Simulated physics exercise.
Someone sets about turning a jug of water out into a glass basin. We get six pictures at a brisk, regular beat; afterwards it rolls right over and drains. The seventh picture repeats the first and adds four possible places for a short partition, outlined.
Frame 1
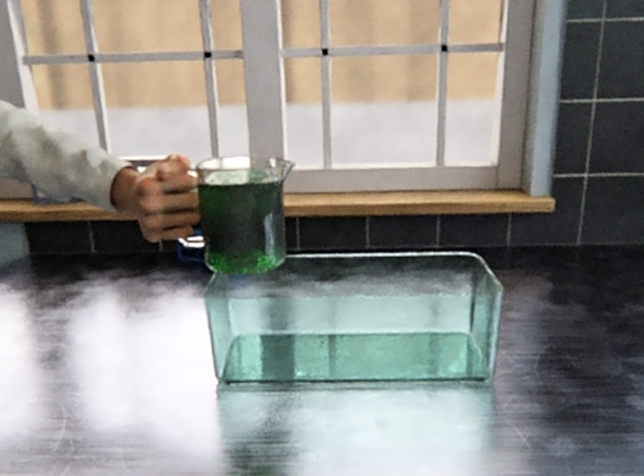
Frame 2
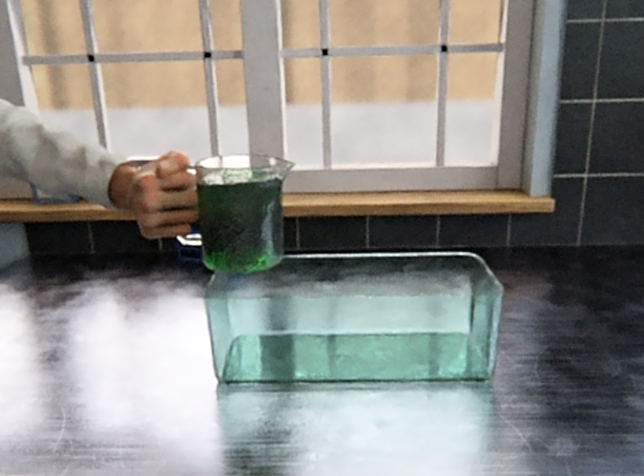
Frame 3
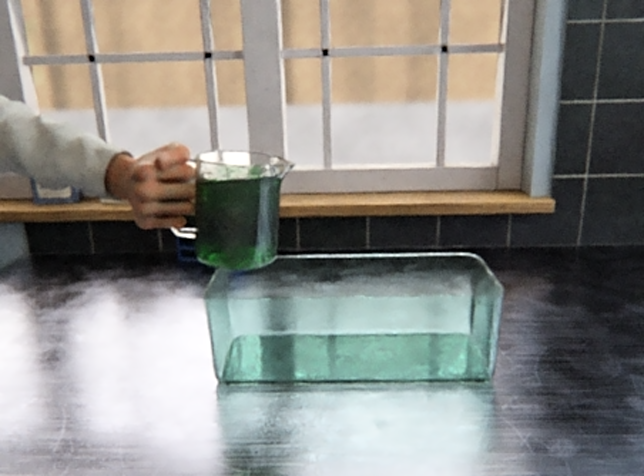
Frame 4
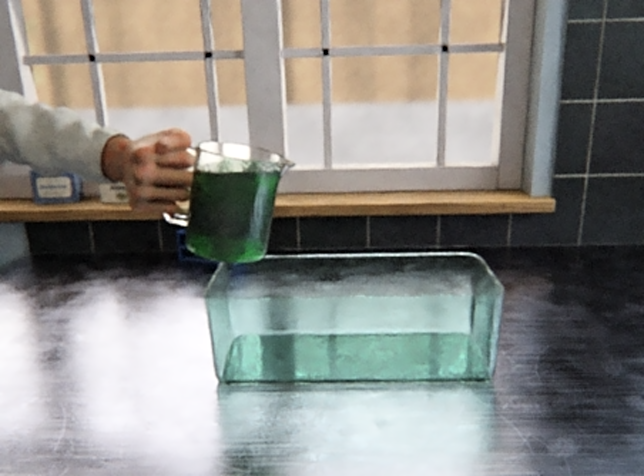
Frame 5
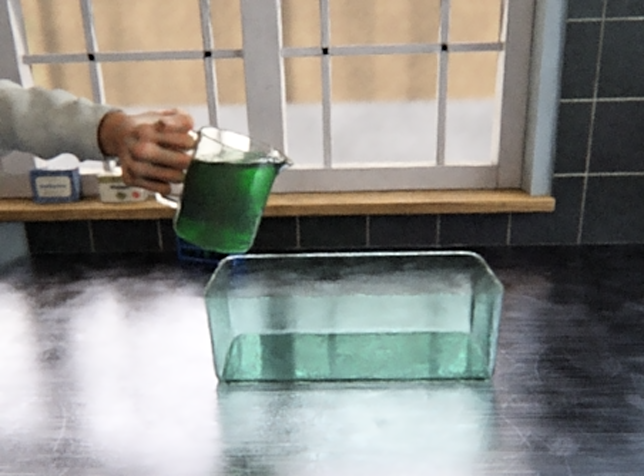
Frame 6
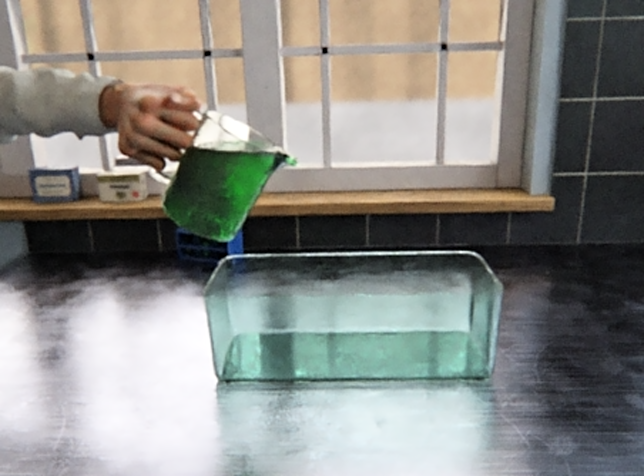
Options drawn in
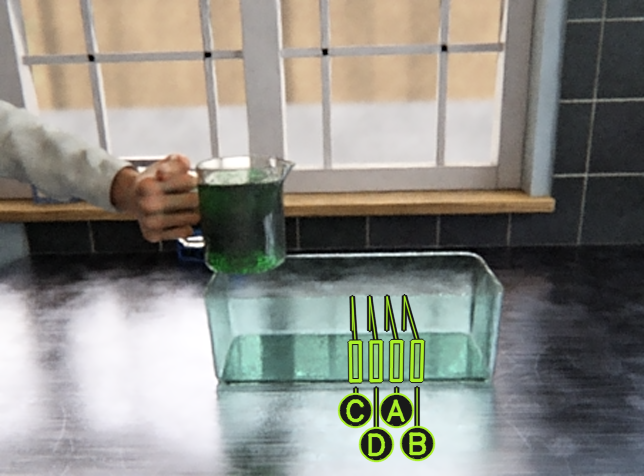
A hand held a glass jug of green liquid above the left end of a clear glass basin, then gradually tilted it to the right until the liquid reached the spout.
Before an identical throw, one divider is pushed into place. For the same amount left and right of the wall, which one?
The best slot is A.
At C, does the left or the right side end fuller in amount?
More ends on the right.
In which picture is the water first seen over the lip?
In picture 6.
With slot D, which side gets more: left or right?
The right one.
In lime, A at (396, 388); B at (417, 387); C at (355, 388); D at (376, 388).
Choosing A, about 52 % ends left of the wall and 46 % right of it.
Choosing B, about 86 % ends left of the wall and 10 % right of it; 4 % is lost outside.
Choosing C, about 5 % ends left of the wall and 94 % right of it.
Choosing D, about 14 % ends left of the wall and 84 % right of it.
